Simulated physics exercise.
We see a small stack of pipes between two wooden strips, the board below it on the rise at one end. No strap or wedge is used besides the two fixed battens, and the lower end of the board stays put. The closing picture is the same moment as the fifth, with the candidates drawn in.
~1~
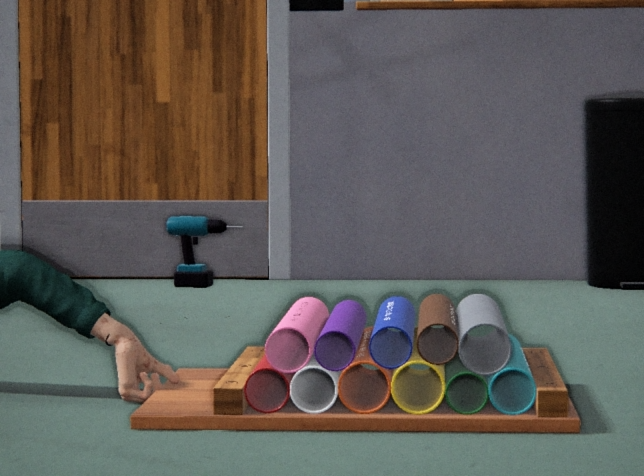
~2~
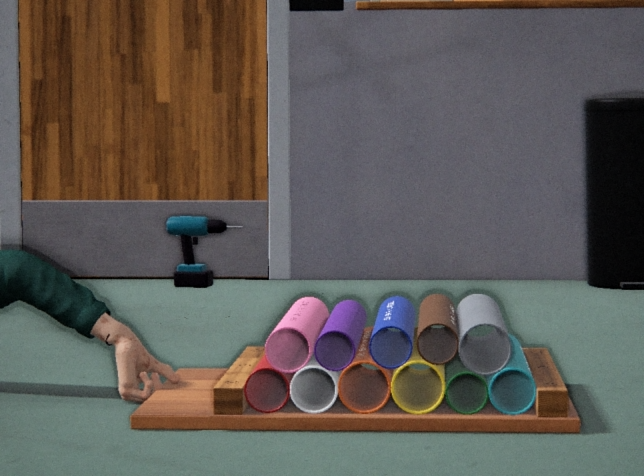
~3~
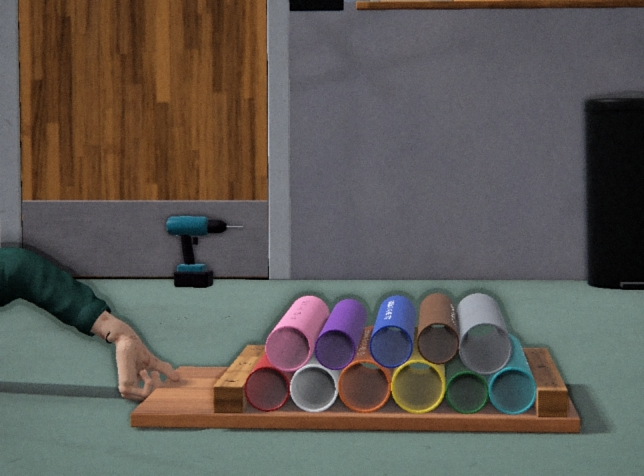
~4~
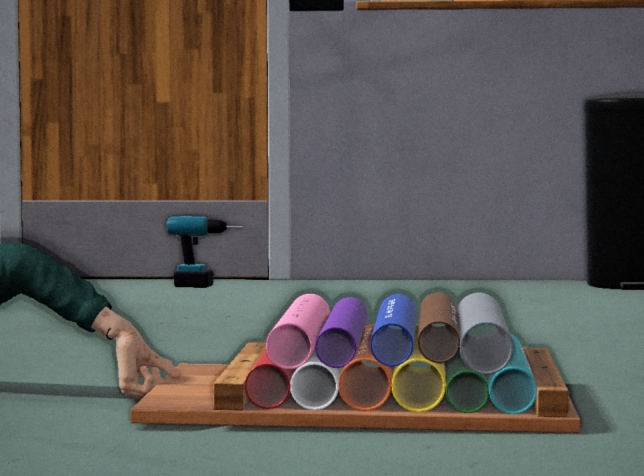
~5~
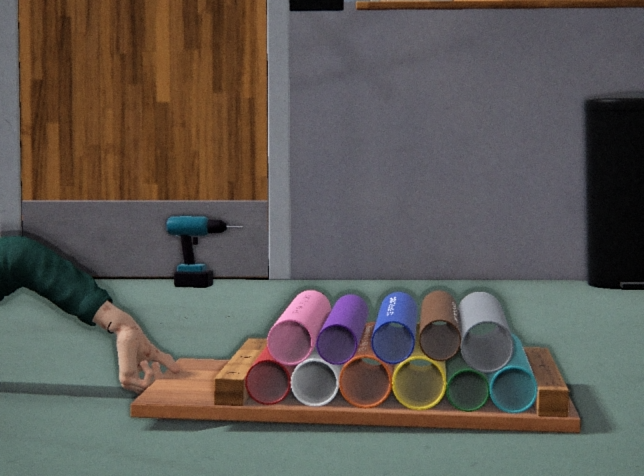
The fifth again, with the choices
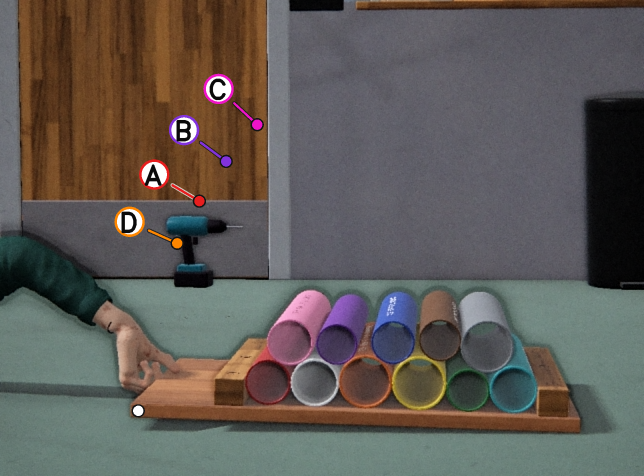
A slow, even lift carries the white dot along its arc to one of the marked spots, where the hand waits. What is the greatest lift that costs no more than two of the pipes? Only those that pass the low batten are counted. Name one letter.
Mark A is as high as it can go.
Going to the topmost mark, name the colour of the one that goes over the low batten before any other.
It is the grey one.
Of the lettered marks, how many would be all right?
The number is two.
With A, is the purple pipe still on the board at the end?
Yes.
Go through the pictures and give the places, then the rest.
White pipe (314, 390); orange pipe (365, 387); yellow pipe (418, 388), in the first picture.
Yellow pipe (418, 388); green pipe (467, 393), in the second picture.
Board (361, 384); red pipe (267, 389); pink pipe (289, 348); purple pipe (335, 349), in the third picture.
Board (361, 383); red pipe (268, 386); white pipe (315, 386), in the fourth picture.
Board (361, 380); red pipe (268, 382); white pipe (315, 383), in the fifth picture.
On the marked copy, A at (200, 201); B at (226, 161); C at (257, 125); D at (177, 244); the white dot at (138, 411).
Taking A. A third of the way, board at 18°.
Two thirds of the way, board at 30°.
When it is over, board at 30°, two over the low batten (grey, brown).
As for the rest, B five over the low batten; C five over the low batten; D two over the low batten (grey, brown).
